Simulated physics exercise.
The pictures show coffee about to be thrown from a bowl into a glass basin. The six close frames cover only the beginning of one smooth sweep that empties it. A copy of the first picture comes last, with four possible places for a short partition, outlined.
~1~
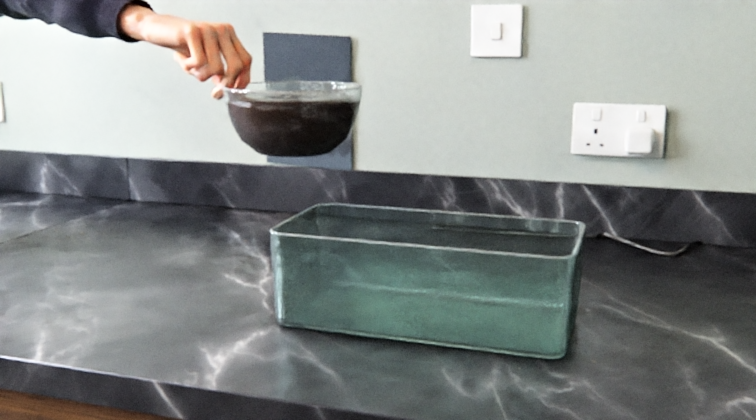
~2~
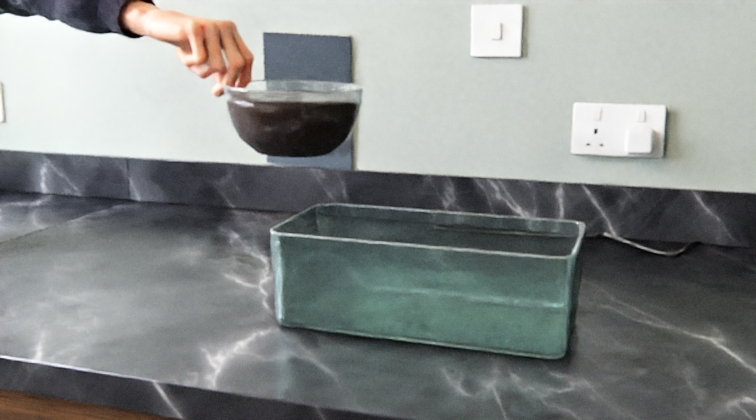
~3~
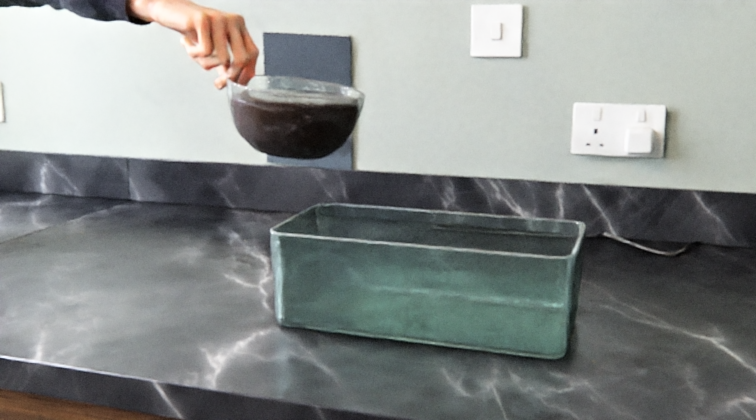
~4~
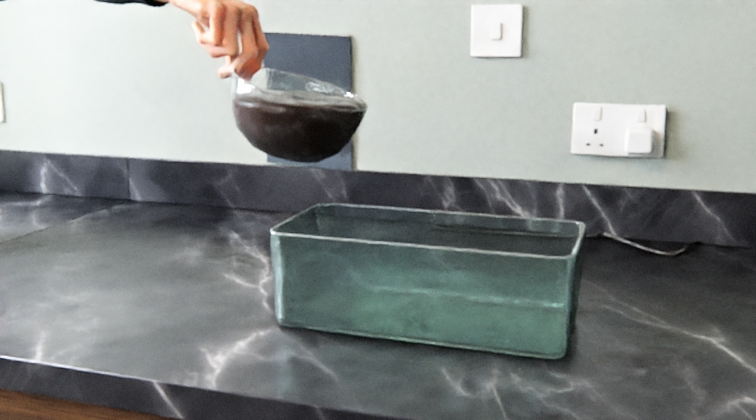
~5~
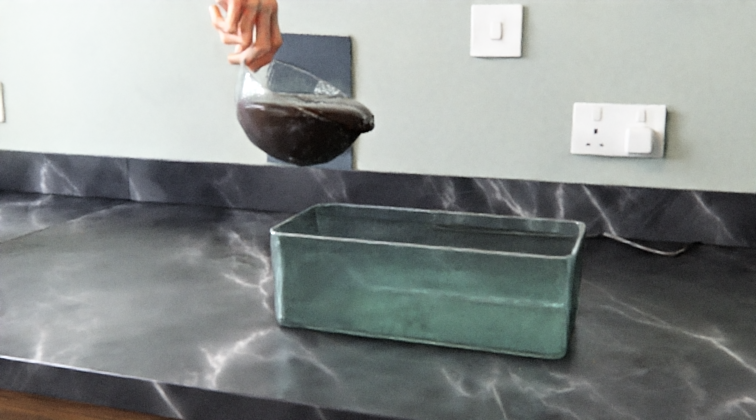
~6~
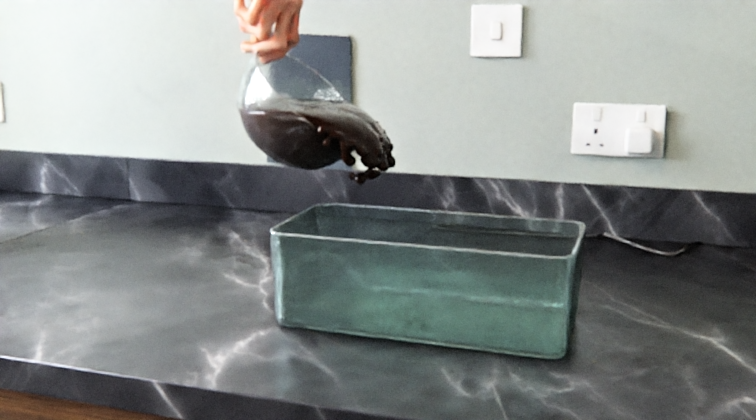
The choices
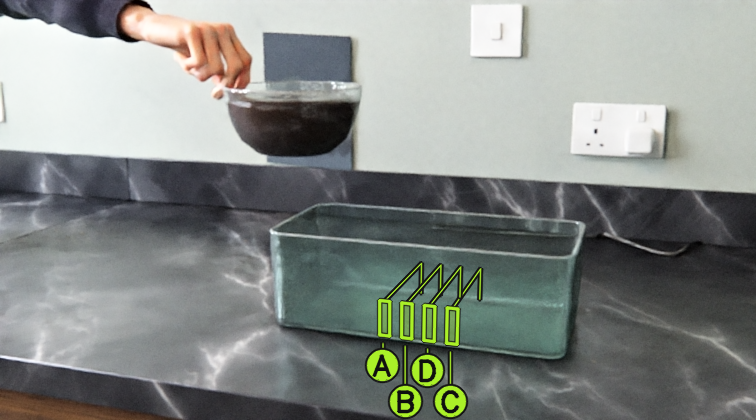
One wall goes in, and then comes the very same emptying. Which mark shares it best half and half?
A works best here.
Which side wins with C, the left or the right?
The left side.
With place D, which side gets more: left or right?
The left one.
On the marked copy, A at (382, 343); B at (405, 345); C at (450, 351); D at (427, 348).
With A, about 50 % ends left of the wall and 48 % right of it; 3 % is lost outside.
With B, about 74 % ends left of the wall and 23 % right of it; 3 % is lost outside.
With C, about 79 % ends left of the wall and 18 % right of it.
With D, about 86 % ends left of the wall and 12 % right of it.
